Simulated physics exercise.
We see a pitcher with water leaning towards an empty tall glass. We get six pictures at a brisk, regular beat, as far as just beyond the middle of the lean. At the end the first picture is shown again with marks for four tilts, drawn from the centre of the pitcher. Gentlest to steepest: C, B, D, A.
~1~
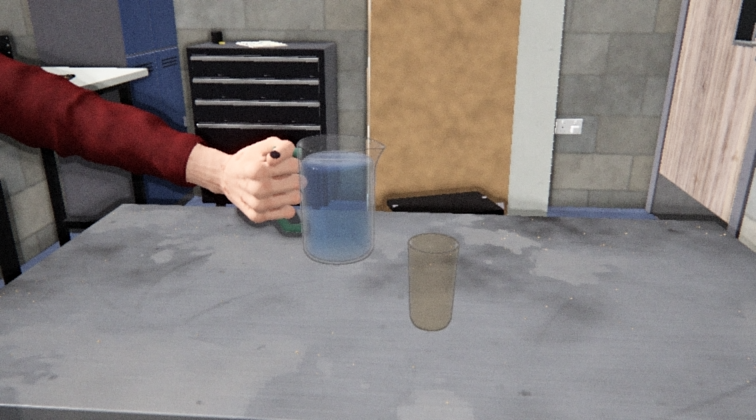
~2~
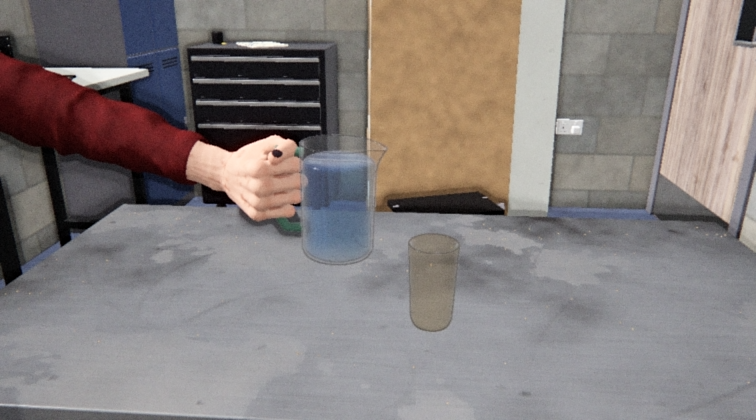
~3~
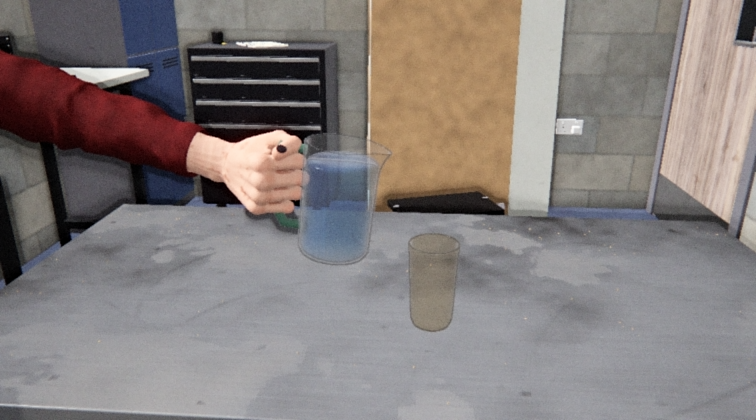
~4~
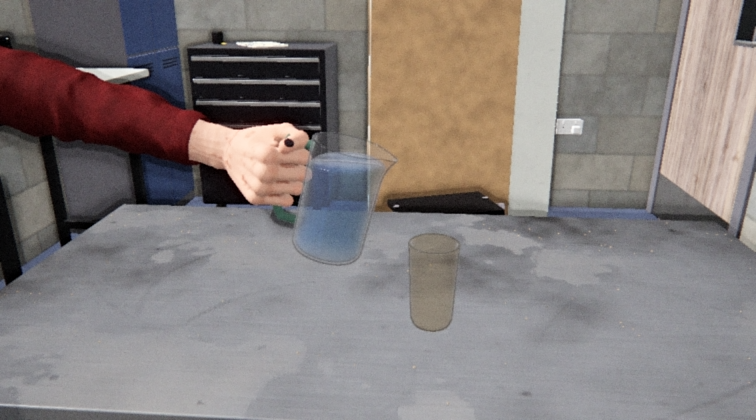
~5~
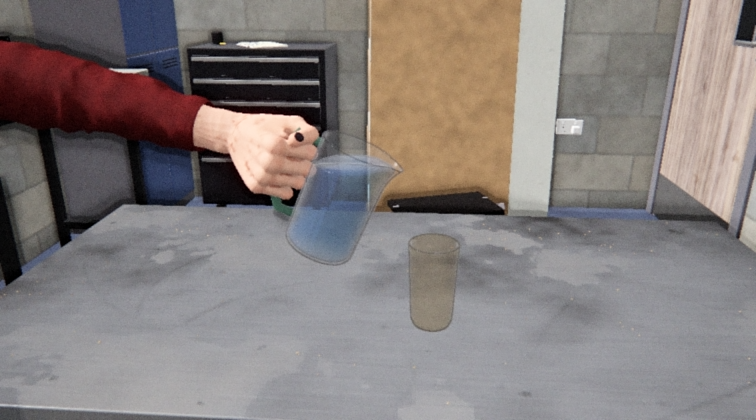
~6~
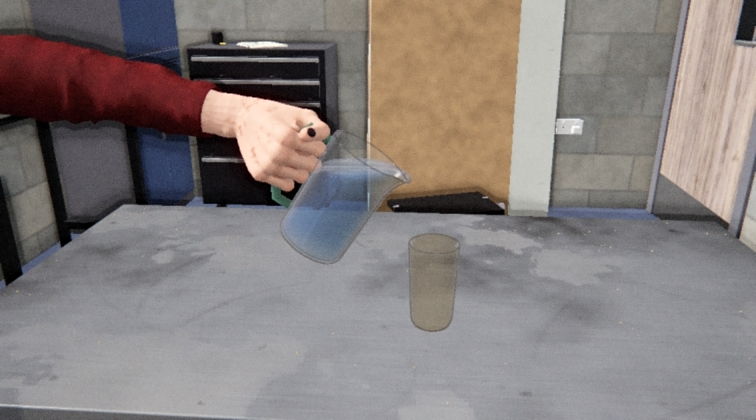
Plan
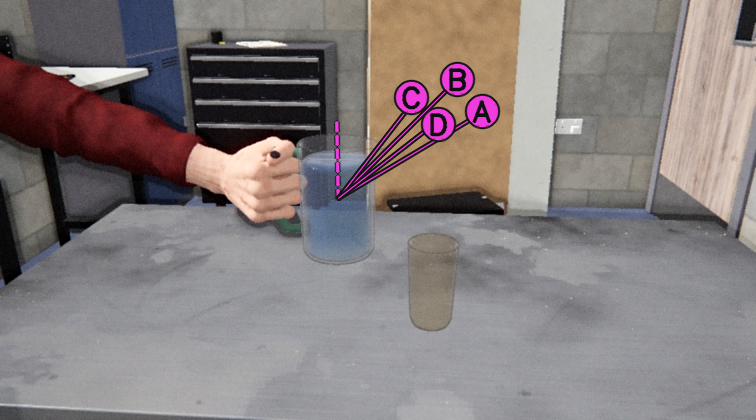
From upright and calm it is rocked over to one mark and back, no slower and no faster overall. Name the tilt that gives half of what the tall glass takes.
The best tilt is D.
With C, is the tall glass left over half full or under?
Under half.
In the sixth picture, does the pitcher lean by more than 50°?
No.
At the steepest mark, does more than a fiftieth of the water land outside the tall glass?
No.
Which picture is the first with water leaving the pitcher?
Picture 6.
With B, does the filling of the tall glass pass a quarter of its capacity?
Yes, clearly.
On the marked copy, A at (468, 120); B at (445, 91); C at (404, 113); D at (423, 132).
Choosing A, the tall glass ends with about 67 % of what it can hold.
Choosing B, the tall glass ends with about 32 % of what it can hold.
Choosing C, the tall glass ends with about 19 % of what it can hold.
Choosing D, the tall glass ends with about 48 % of what it can hold.
